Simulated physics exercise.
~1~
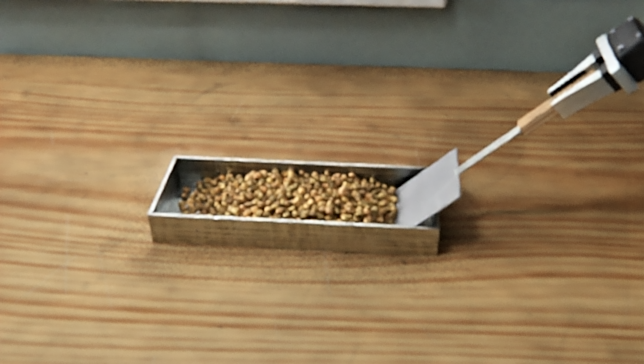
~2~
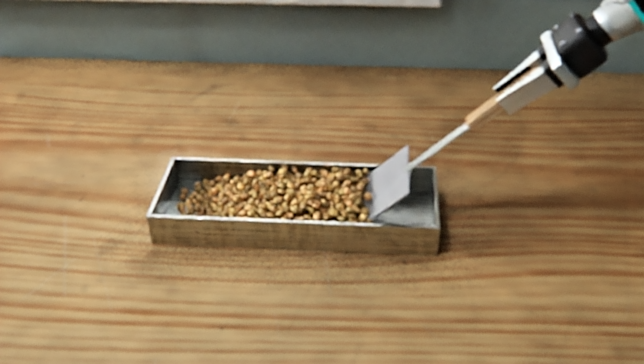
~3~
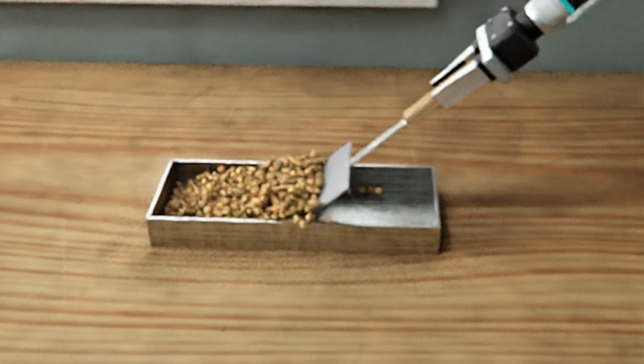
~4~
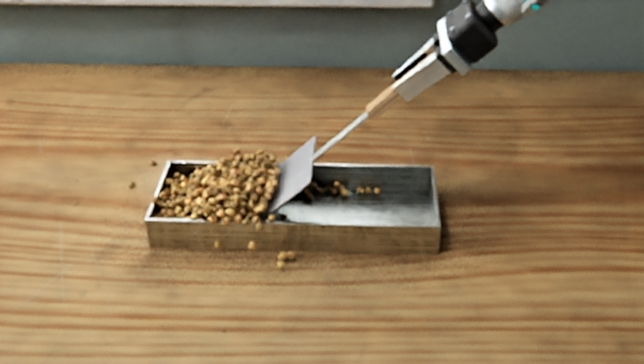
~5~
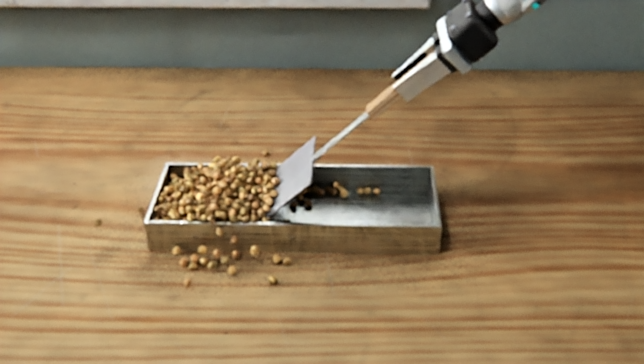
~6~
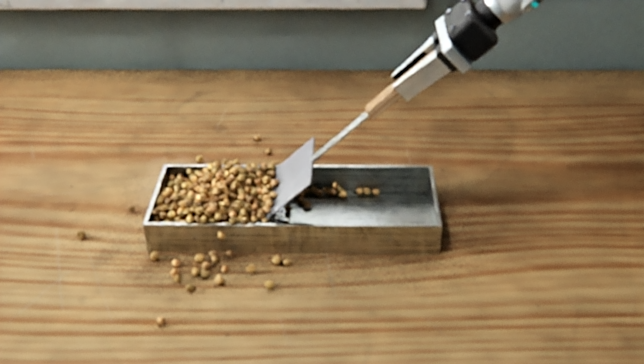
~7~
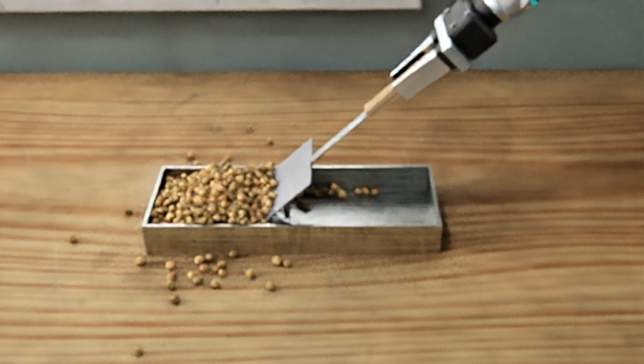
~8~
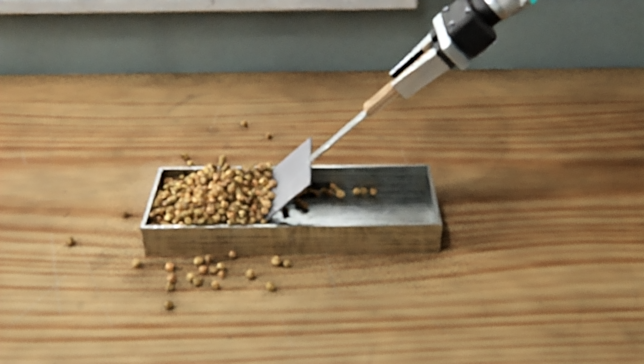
A robot arm pushed a flat spatula leftward through a metal tray of dried chickpeas on a wooden table, heaping them at the left end until some spilled over the sides, then held still as a small scattering settled around the tray.
